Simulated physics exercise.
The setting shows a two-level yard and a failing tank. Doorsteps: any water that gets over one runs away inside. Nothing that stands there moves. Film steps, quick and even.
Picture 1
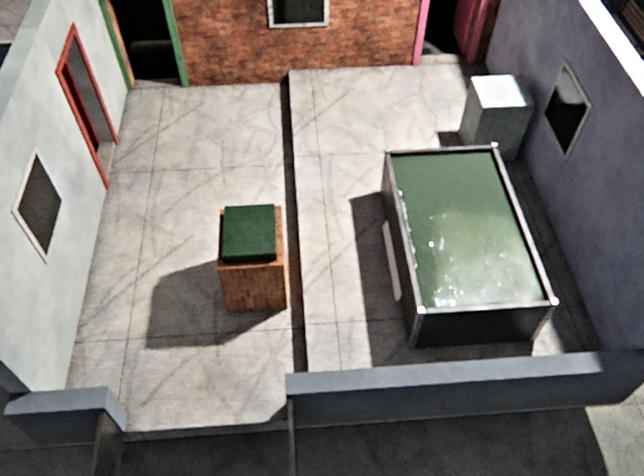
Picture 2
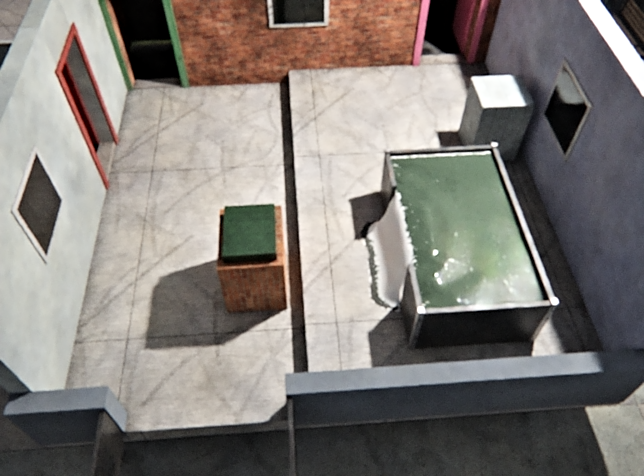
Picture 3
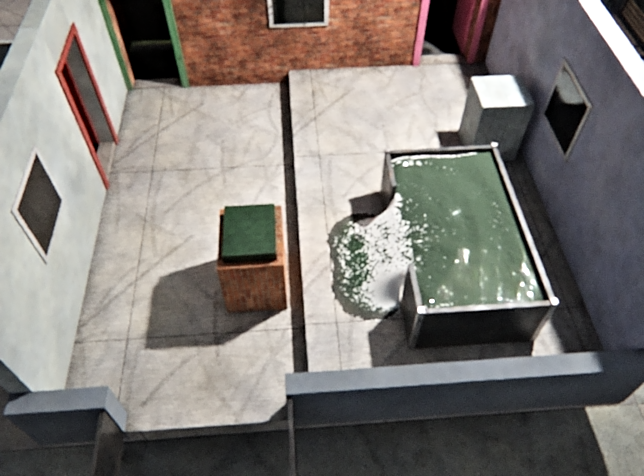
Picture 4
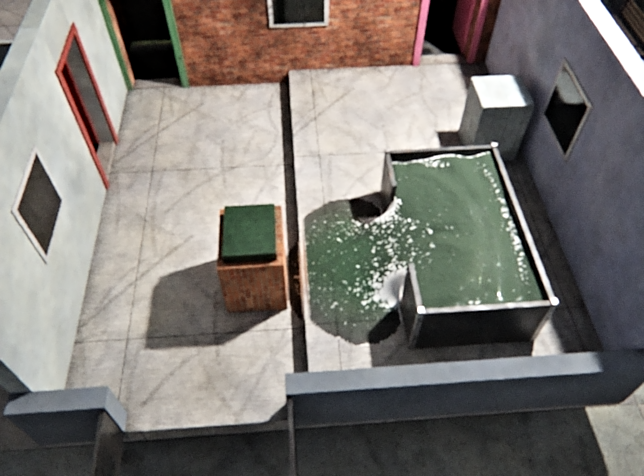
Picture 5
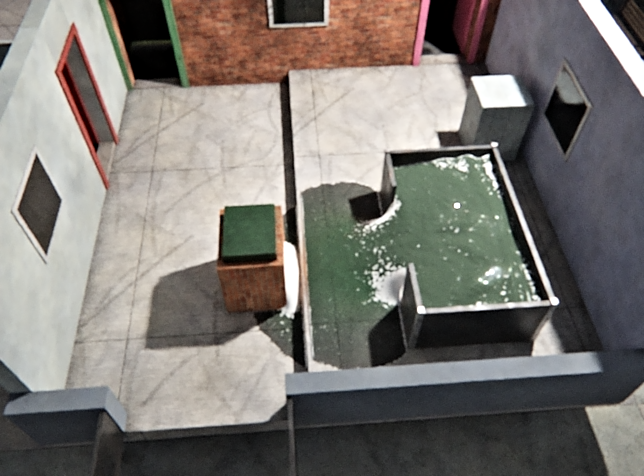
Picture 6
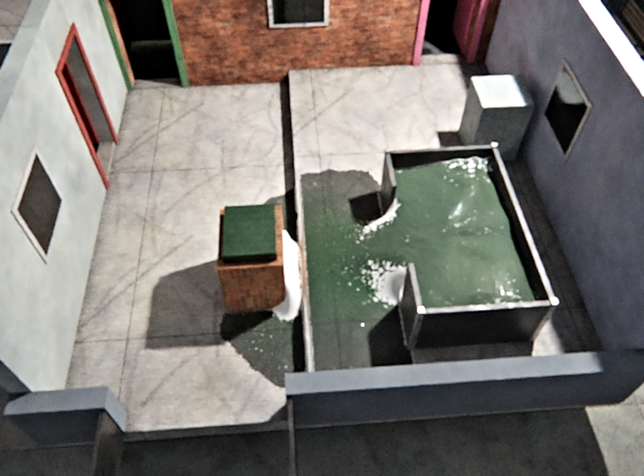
In this clip, green water bursts through the left side of a large rectangular tank in a walled yard, spreads left across the floor, and crosses the dividing step to flow around the base of a brick block.
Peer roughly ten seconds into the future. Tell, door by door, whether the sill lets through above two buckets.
Door by door: The pink door does not; the red door does; the green door does.
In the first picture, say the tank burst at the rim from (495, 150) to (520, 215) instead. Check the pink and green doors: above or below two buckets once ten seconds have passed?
Looking at each: The pink admits more, while the green admits more.
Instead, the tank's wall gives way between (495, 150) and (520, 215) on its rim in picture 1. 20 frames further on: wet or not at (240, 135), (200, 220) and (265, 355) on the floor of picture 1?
In the order given: Swamped, swamped and swamped.
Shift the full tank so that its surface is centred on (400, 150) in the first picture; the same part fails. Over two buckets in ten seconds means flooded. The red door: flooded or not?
Red: Above the limit.
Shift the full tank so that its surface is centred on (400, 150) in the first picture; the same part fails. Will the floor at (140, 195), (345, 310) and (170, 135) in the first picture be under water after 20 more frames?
Result: Inundated; spared; inundated.
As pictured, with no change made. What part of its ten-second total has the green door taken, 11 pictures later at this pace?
That comes out to 0 per cent by my count.
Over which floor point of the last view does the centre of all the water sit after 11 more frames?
My pick is pixel (349, 246).
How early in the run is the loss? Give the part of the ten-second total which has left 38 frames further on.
Result, approximate: 80 per cent.
A moment on, water covers 30 % of the floor; the pink door not reached, the red door not reached, the green door not reached.
Next, water covers 50 % of the floor; the pink door not reached, the red door under two buckets in, the green door not reached.
Then, water covers 55 % of the floor; the pink door not reached, the red door over two buckets in, the green door far over two buckets in.
Later, water covers 60 % of the floor; the pink door not reached, the red door over two buckets in, the green door far over two buckets in.
In the end, water covers 60 % of the floor; the pink door not reached, the red door over two buckets in, the green door far over two buckets in.
